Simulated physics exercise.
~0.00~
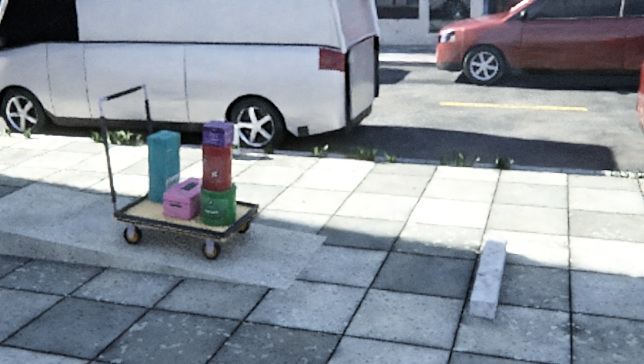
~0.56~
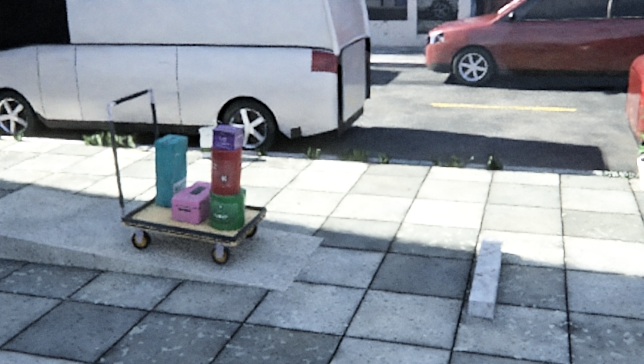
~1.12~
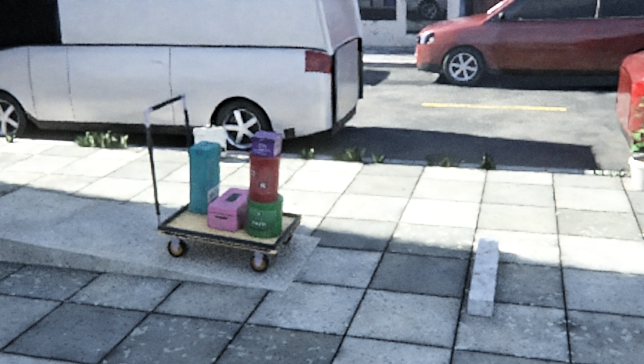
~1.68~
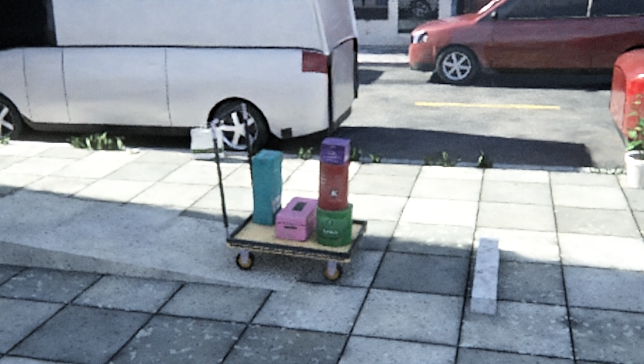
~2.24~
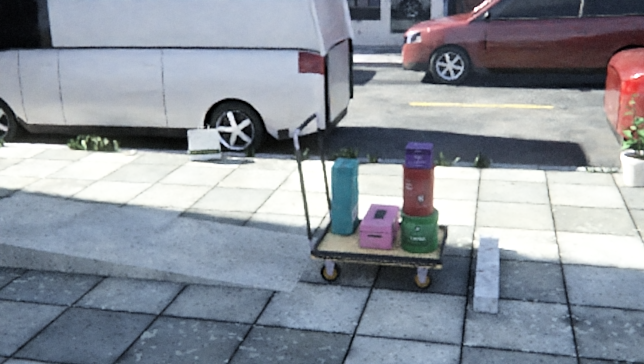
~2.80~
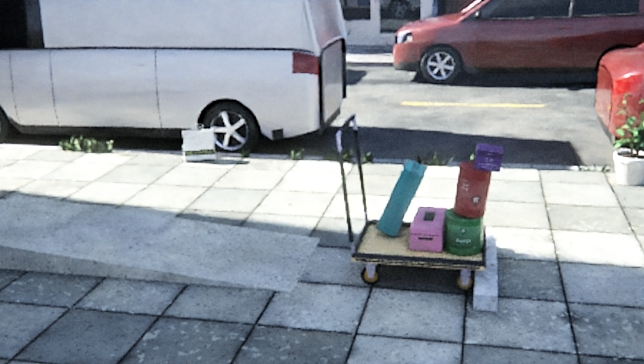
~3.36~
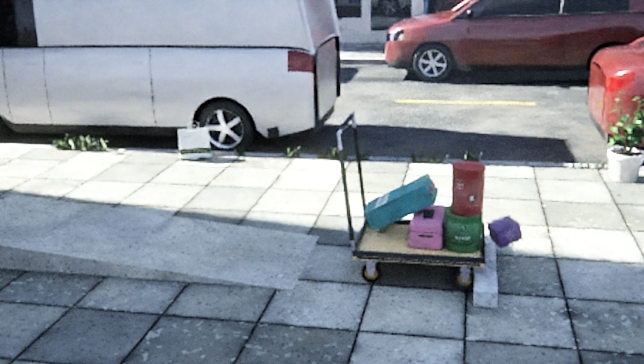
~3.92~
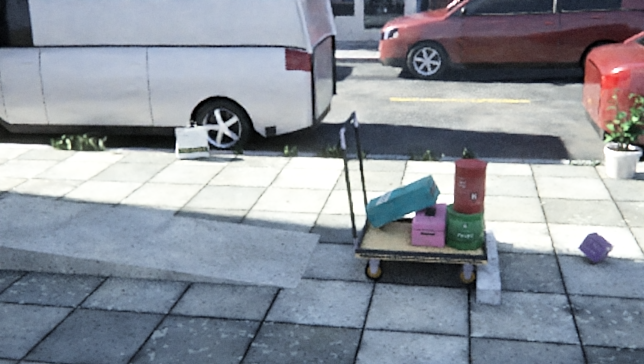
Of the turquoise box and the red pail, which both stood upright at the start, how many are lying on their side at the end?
One of them is lying on its side, the turquoise box, while the red pail is still standing upright.
